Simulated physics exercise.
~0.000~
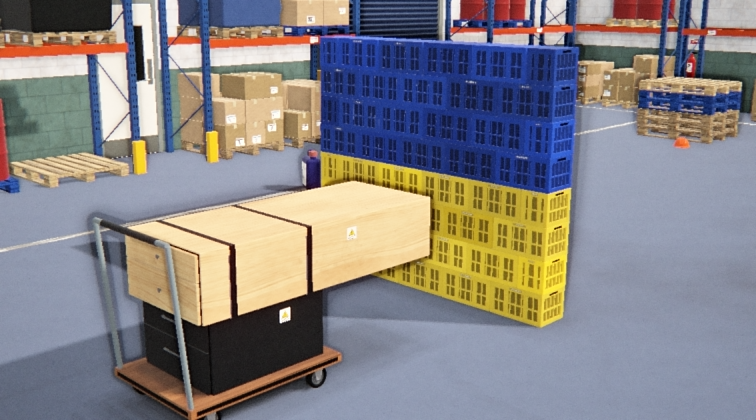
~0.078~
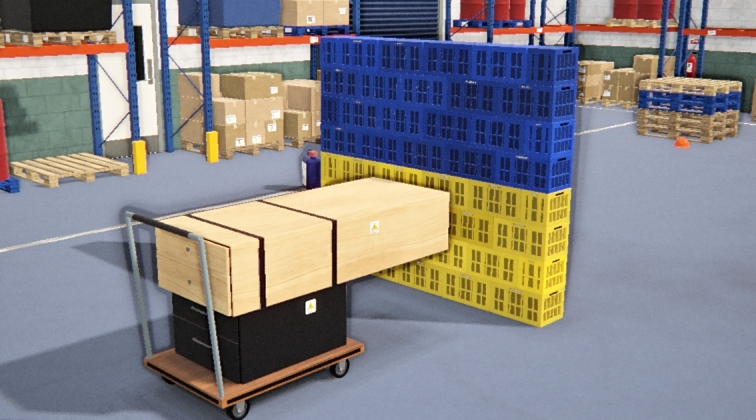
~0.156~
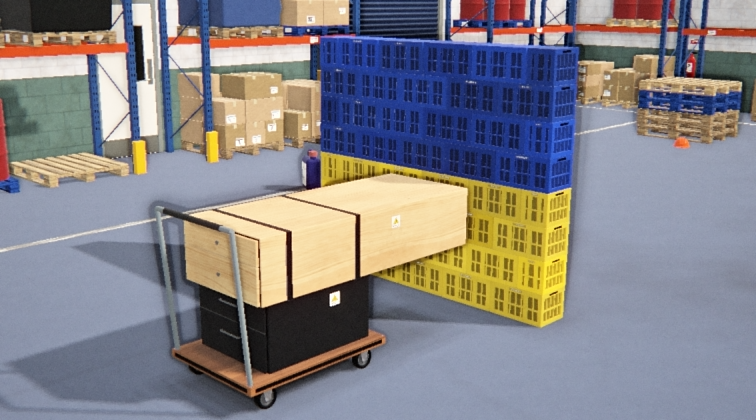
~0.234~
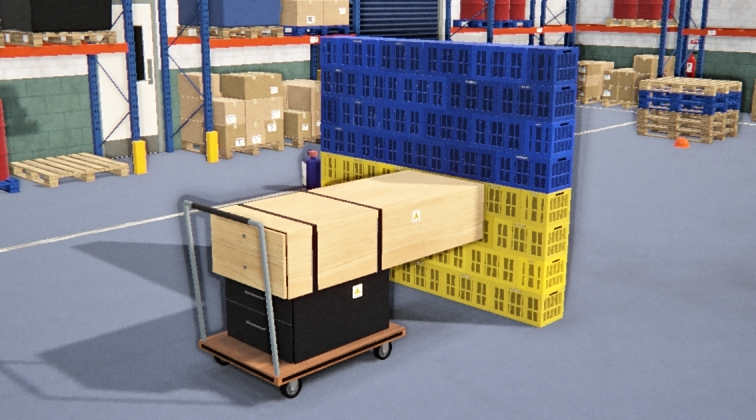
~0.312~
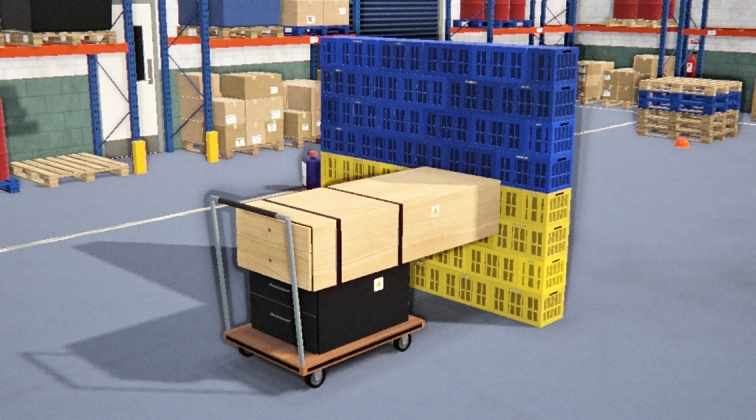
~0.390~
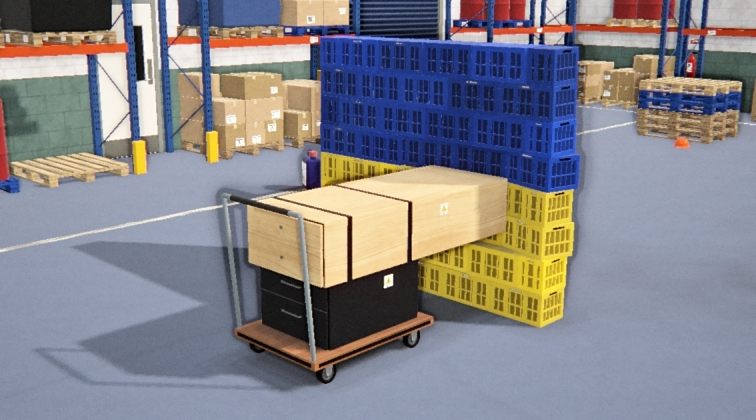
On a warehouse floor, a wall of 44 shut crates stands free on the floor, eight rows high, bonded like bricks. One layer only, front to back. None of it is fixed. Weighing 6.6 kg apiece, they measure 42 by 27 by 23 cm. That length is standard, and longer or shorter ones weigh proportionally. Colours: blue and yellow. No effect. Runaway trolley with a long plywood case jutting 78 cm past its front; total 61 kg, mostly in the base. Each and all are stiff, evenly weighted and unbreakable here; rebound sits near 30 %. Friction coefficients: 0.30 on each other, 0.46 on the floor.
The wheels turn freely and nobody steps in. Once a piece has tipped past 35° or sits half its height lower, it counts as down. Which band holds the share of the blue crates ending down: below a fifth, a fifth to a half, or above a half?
Above a half.
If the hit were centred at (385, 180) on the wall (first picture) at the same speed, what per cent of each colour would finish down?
Down at the end: Yellow 50 percent, blue 90 percent.
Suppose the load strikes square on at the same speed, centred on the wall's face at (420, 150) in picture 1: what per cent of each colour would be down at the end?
Per cent down - yellow: 10, blue: 80.
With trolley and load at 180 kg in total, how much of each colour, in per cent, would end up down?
Result: Yellow 30 and blue 90 in a hundred.
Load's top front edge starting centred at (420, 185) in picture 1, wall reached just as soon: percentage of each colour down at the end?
Down at the end: Yellow 0 per cent, blue 0 per cent.
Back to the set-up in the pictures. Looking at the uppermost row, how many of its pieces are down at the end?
The number is 6.
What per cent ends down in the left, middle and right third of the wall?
I'd put it at 40 % left, 80 % middle and 80 % right.
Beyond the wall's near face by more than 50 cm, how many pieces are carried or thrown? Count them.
Roughly 28 pieces in all.
After 1.48 s, load 21 cm past the wall's line, stopped; none of the 22 blue crates down (0 of 44 in all colours); top blue crate leaning 13°; top yellow crate leaning 13°.
After 2.02 s, load 21 cm past the wall's line, stopped; 20 of the 22 blue crates down (29 of 44 in all colours); top blue crate leaning 44°, 26 cm lower; top yellow crate leaning 45°, 11 cm lower.
After 2.58 s, load 21 cm past the wall's line, stopped; 20 of the 22 blue crates down (29 of 44 in all colours); top blue crate on its side; top yellow crate on its side.
At rest (3.7 s), load 21 cm past the wall's line, stopped; 20 of the 22 blue crates down (29 of 44 in all colours); top blue crate upside down; top yellow crate on its side. That is 91 per cent. As the last picture would show them, middles, top blue crate near (365, 172), top yellow crate near (460, 239).
